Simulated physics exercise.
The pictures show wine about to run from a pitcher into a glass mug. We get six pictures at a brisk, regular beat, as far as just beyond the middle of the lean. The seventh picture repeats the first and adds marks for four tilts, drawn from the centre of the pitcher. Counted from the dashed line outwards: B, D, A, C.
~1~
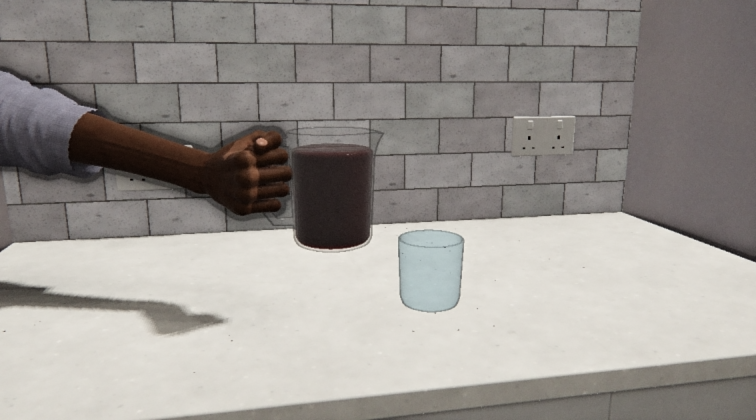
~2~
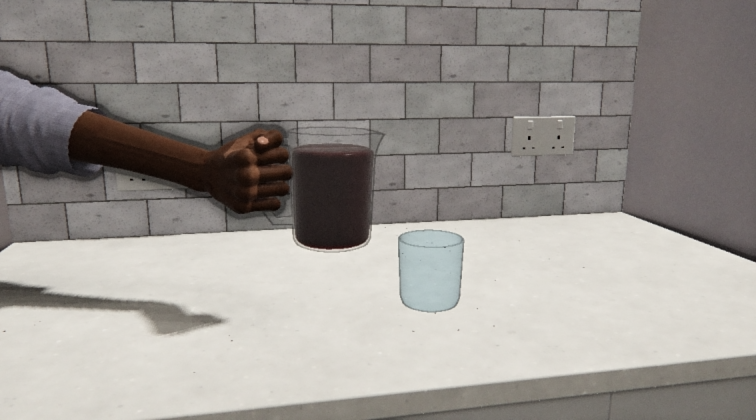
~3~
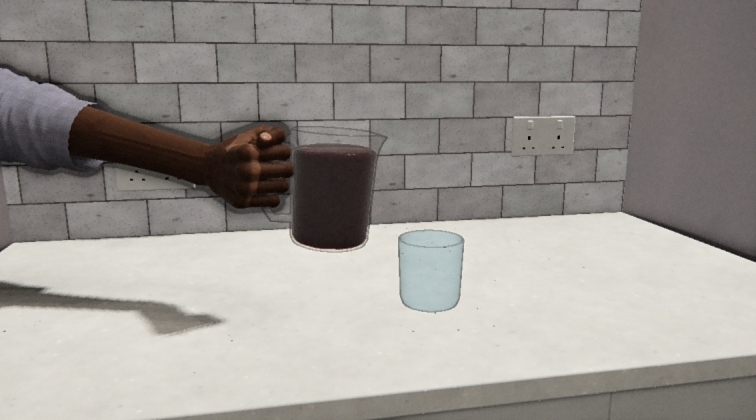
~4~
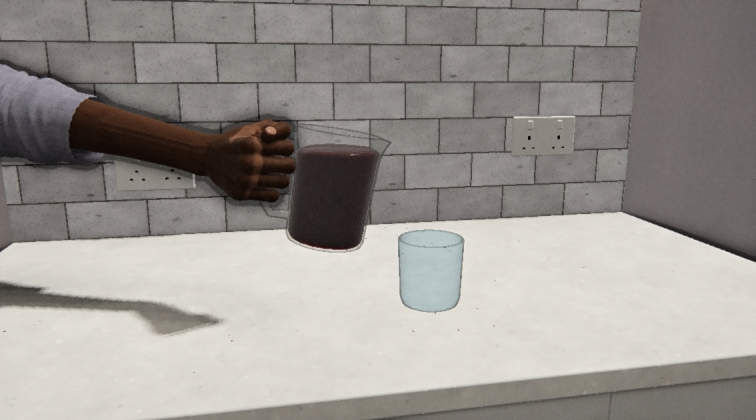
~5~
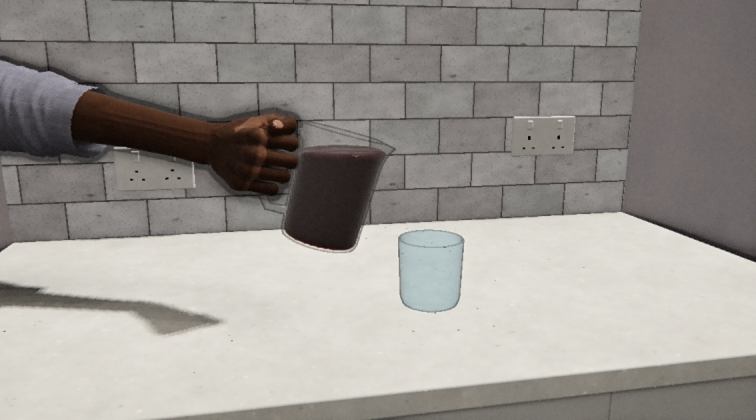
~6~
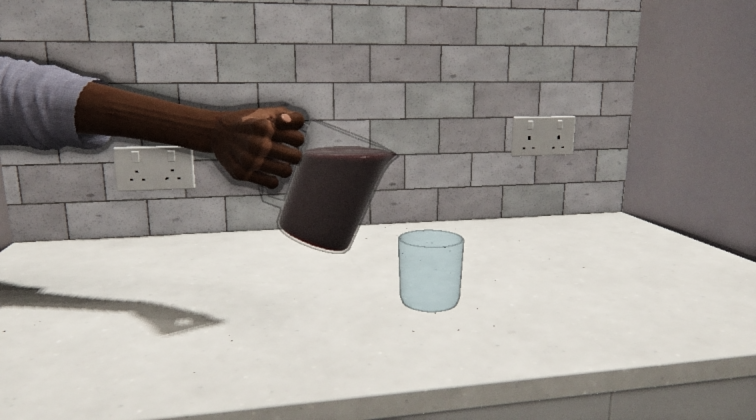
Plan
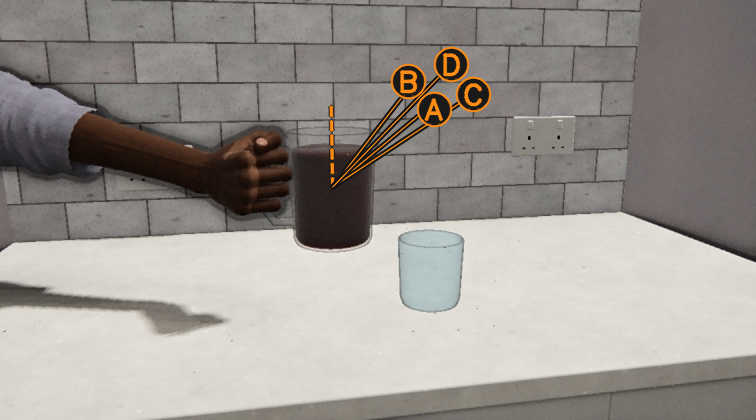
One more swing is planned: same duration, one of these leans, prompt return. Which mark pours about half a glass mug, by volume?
Mark A does it best.
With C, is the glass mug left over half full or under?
Over.
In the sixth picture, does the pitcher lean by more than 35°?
No, it does not.
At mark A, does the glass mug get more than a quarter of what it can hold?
Yes, it does.
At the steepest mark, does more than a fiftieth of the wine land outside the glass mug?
No, it does not.
On the marked copy, A at (417, 116); B at (401, 98); C at (459, 103); D at (439, 76).
For mark A, the glass mug ends with about 50 % of what it can hold.
For mark B, the glass mug ends with about 22 % of what it can hold.
For mark C, the glass mug ends with about 66 % of what it can hold.
For mark D, the glass mug ends with about 35 % of what it can hold.
